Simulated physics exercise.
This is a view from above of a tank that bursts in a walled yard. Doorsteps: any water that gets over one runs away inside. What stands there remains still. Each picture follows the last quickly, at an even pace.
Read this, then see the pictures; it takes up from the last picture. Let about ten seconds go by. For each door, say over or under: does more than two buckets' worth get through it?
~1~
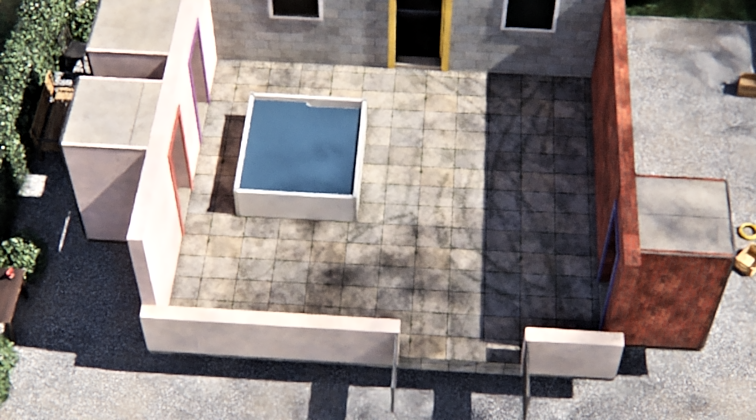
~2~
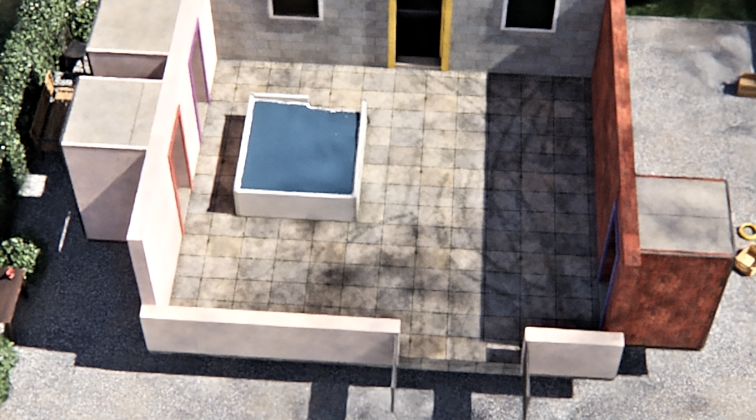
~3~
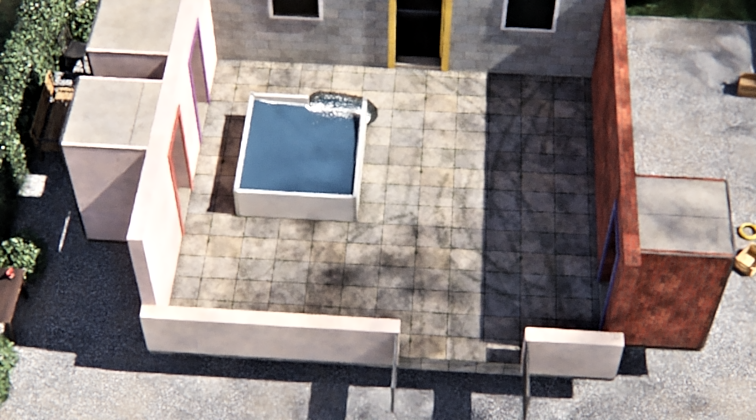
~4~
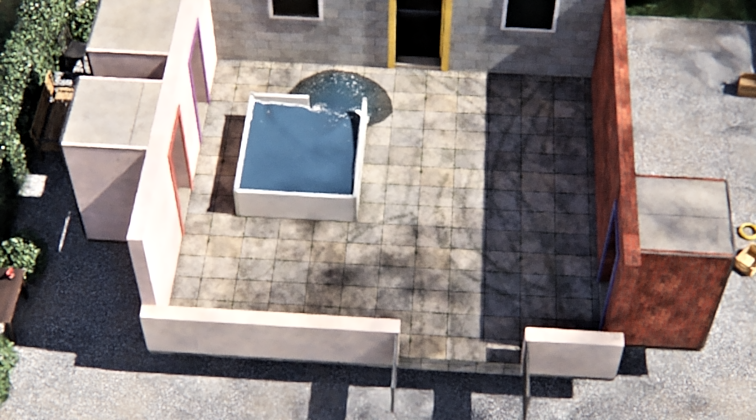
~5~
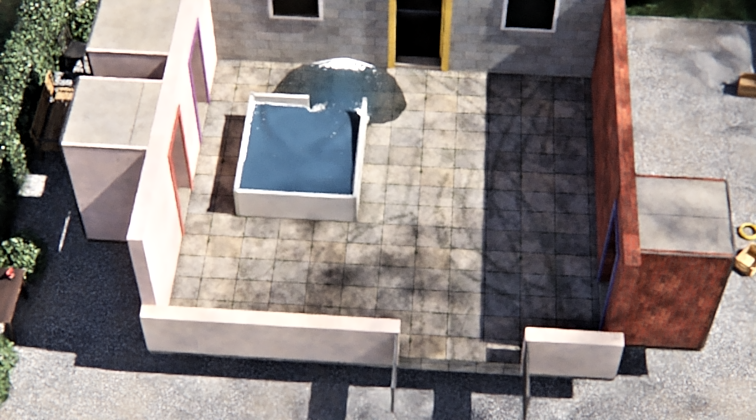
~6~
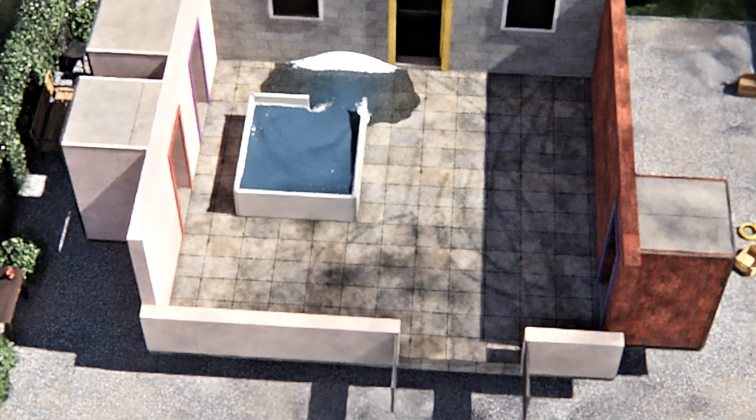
Blue door: Under, yellow door: Over, red door: Under, purple door: Over.
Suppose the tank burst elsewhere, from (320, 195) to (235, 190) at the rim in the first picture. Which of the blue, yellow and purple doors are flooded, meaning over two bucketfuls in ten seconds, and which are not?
Blue door: Above the limit; yellow door: Below the limit; purple door: Below the limit.
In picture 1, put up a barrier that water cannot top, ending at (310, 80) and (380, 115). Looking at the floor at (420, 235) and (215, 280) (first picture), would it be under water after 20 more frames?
Not wet, not wet.
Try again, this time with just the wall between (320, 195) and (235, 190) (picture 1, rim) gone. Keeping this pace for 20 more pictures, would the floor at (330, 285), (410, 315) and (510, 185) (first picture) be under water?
Taking the points in order: Swamped, swamped and unwetted.
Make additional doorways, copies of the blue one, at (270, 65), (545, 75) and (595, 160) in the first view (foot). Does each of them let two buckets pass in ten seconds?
Taking them as listed, the first gets past the limit, the second gets past the limit and the third gets past the limit.
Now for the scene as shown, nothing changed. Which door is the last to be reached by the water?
The one in blue.
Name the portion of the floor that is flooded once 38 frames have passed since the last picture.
Close to 60 in a hundred, I think.
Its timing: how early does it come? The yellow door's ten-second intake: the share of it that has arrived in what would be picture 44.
About 100 per cent.
A moment on, water covers 10 % of the floor; the blue door not reached, the yellow door under two buckets in, the red door not reached, the purple door not reached.
Next, water covers 20 % of the floor; the blue door not reached, the yellow door over two buckets in, the red door not reached, the purple door wet at the sill, nothing in.
Then, water covers 35 % of the floor; the blue door not reached, the yellow door over two buckets in, the red door wet at the sill, nothing in, the purple door under two buckets in.
Later, water covers 60 % of the floor; the blue door wet at the sill, nothing in, the yellow door over two buckets in, the red door wet at the sill, nothing in, the purple door over two buckets in.
In the end, water covers 90 % of the floor; the blue door wet at the sill, nothing in, the yellow door over two buckets in, the red door wet at the sill, nothing in, the purple door over two buckets in.
